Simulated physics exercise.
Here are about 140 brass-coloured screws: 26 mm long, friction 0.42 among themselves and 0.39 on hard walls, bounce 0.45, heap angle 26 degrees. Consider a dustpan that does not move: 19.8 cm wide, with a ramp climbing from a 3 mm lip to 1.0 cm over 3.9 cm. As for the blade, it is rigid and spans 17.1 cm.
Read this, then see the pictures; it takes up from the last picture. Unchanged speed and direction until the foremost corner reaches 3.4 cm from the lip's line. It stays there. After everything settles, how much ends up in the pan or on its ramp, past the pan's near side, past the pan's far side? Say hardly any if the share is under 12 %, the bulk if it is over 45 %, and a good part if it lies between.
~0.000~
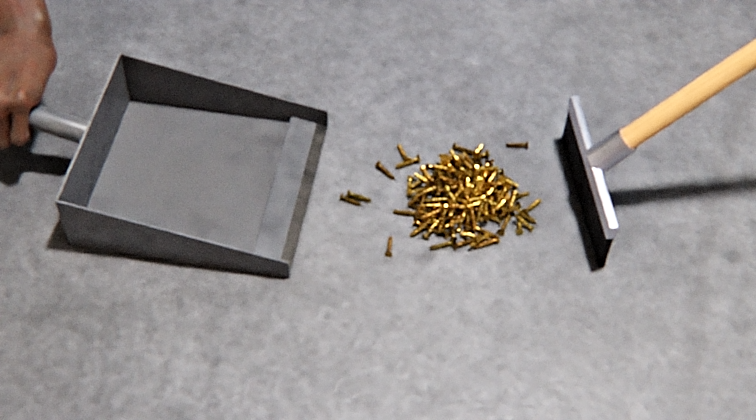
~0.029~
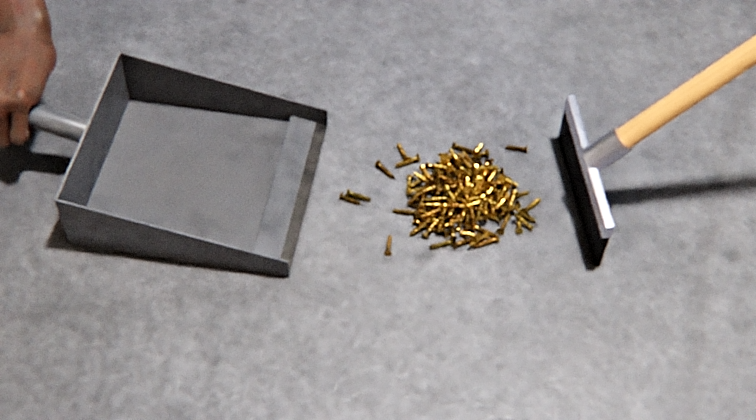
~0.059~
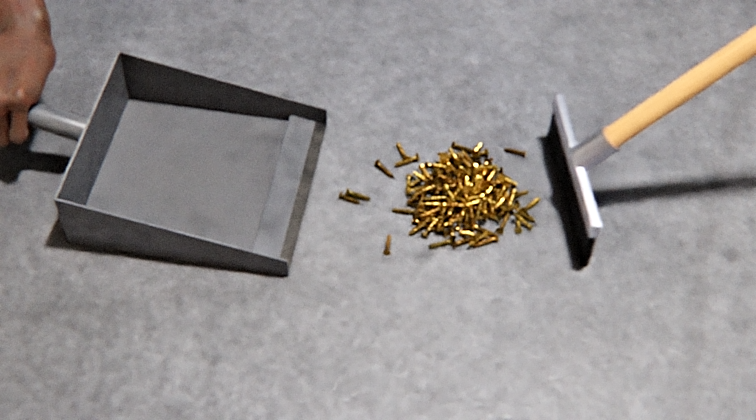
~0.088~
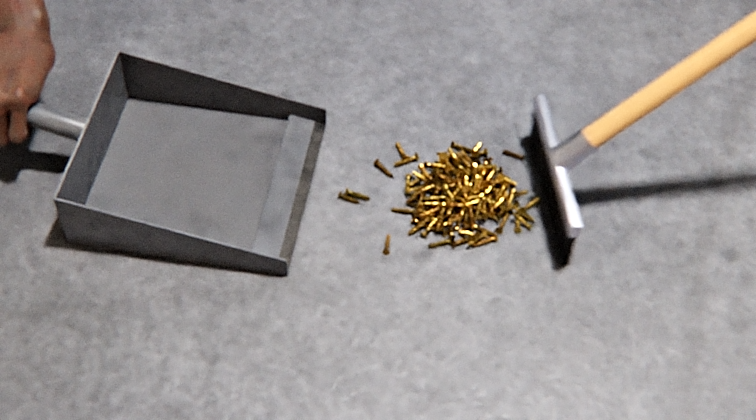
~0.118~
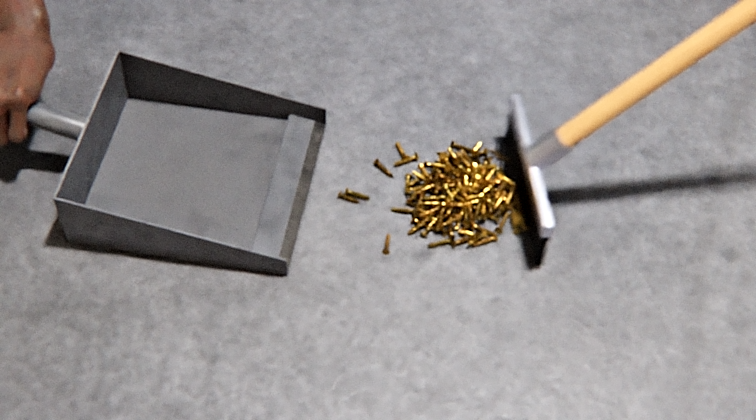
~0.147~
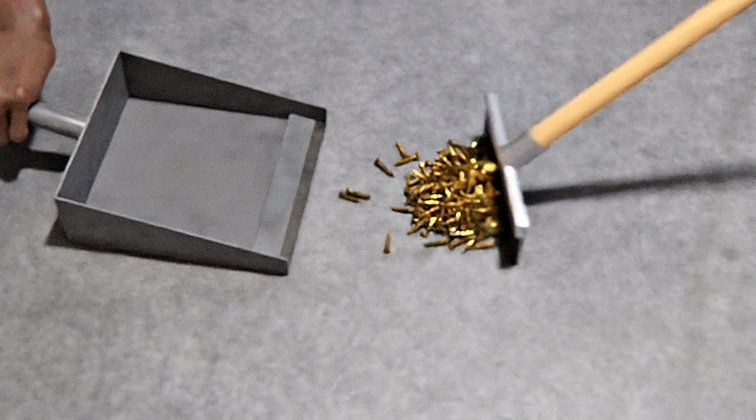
Pan - a good part, near side - hardly any, far side - hardly any.
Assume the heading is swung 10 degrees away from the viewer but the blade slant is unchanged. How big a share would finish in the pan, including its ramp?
Roughly 25 per cent would finish in the pan or on its ramp.
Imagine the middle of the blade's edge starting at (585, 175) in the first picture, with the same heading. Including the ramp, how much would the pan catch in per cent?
Close to 25 in a hundred.
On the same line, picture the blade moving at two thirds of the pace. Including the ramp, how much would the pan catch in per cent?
Then about 10 per cent.
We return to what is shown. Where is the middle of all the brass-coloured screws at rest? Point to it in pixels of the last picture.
Near (314, 205).
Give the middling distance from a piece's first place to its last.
Median shift: Approx. 16 cm.
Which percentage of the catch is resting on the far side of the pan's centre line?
Something like 40 per cent of the catch.
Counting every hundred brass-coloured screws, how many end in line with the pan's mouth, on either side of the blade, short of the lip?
60 per cent.
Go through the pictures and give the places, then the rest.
In the first picture, blade from (611, 232) to (573, 106), moved 0.0 cm, 0 of the pieces shifted so far; middle of the pieces at (462, 192); pan at (186, 180).
In the second picture, blade from (607, 231) to (569, 106), moved 0.4 cm, 1 of the pieces shifted so far; middle of the pieces at (462, 191).
In the third picture, blade from (594, 231) to (558, 105), moved 1.5 cm, 1 of the pieces shifted so far; middle of the pieces at (461, 191).
In the fourth picture, blade from (574, 231) to (539, 105), moved 3.4 cm, 1 of the pieces shifted so far; middle of the pieces at (460, 190).
In the fifth picture, blade from (547, 231) to (515, 105), moved 6.0 cm, 5 of the pieces shifted so far; middle of the pieces at (459, 190).
In the sixth picture, blade from (521, 230) to (491, 104), moved 8.5 cm, 72 of the pieces shifted so far; middle of the pieces at (457, 193); pan at (185, 177). The blade's pace is about 0.88 m/s, heading 11 degrees towards the viewer's side.
Then, at 0.24 s, middle of the blade 11 cm from the lip; 0 % over the lip, far side 0 %, near side 0 %.
After 0.30 s, middle of the blade 7 cm from the lip; 0 % over the lip, far side 0 %, near side 0 %.
Then, at 0.50 s, middle of the blade 6 cm from the lip; 35 % over the lip, far side 0 %, near side 5 %.
At rest (1.4 s), pan 30 %, near side 5 %, far side 0 %, in front of the lip or behind the blade 60 %.
